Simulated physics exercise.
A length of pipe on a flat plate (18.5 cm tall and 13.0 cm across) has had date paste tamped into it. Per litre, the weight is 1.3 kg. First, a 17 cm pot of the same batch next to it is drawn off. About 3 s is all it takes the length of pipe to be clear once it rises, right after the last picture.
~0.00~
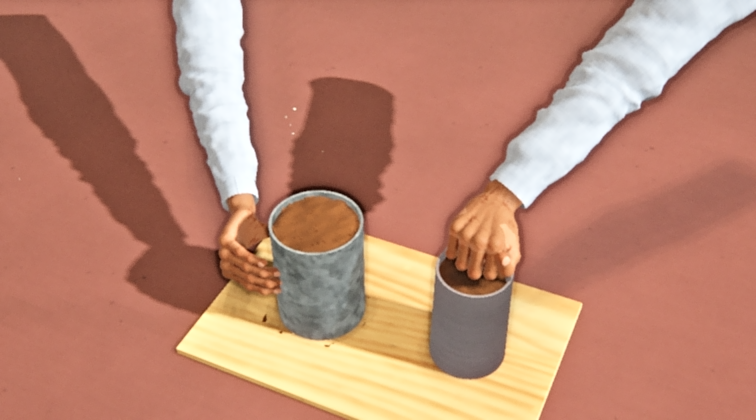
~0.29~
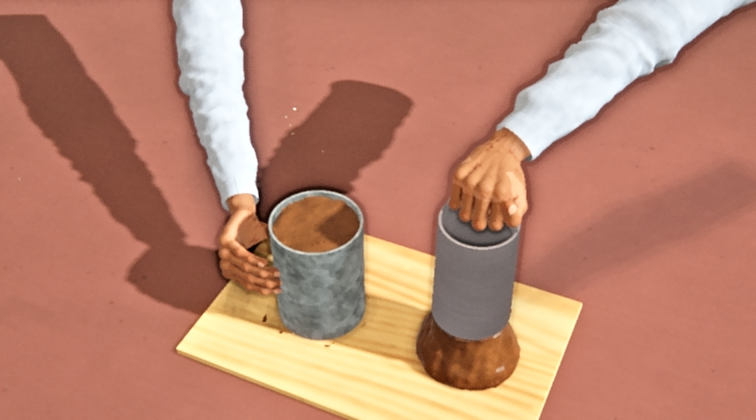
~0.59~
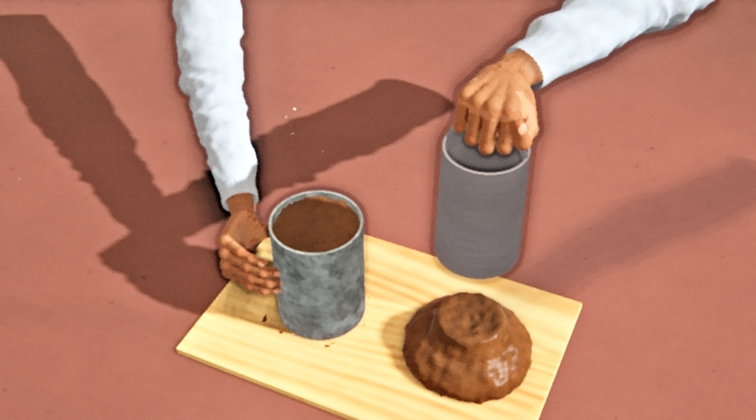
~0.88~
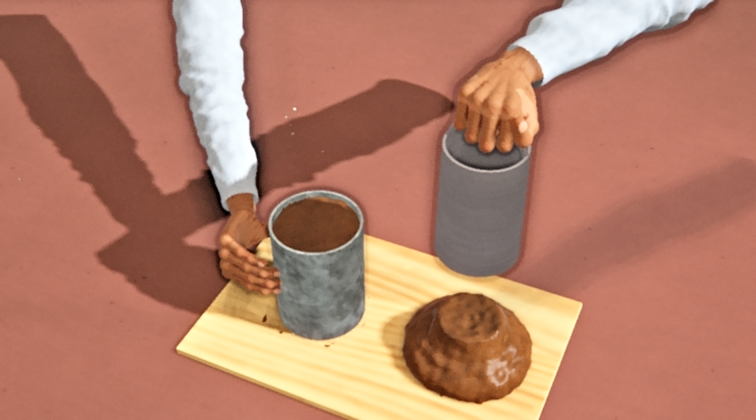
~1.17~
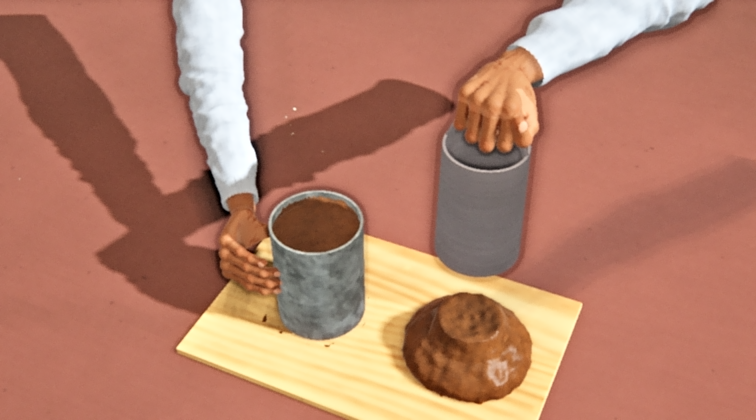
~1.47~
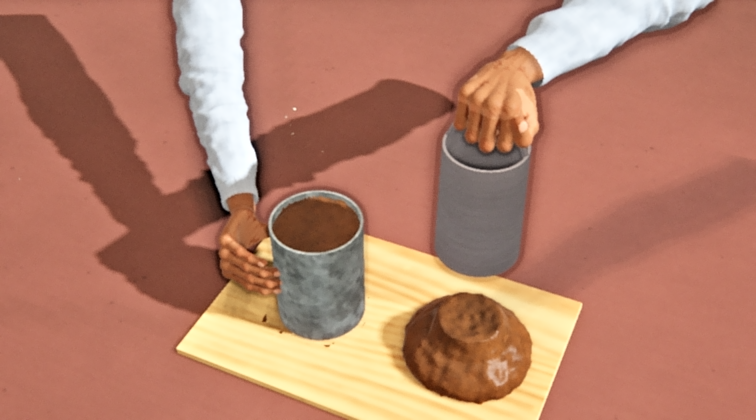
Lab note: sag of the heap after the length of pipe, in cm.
Sag roughly 9 cm.
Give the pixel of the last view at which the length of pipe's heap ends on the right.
Location: About (403, 309).
After 2.2 s, the length of pipe is up 4.2 cm; the date paste has come down 2.6 cm to 16 cm and is 19 cm wide.
After 3.0 s, the length of pipe is up 12 cm; the date paste has come down 9.2 cm to 9.3 cm and is 26 cm wide.
After 3.7 s, the length of pipe is up 19 cm; the date paste has come down 9.2 cm to 9.3 cm and is 26 cm wide.
After 4.6 s, the length of pipe is clear; the date paste has come down 9.3 cm to 9.2 cm and is 26 cm wide.
After 5.0 s, at rest, the length of pipe is clear; the date paste has come down 9.3 cm to 9.2 cm and is 26 cm wide.
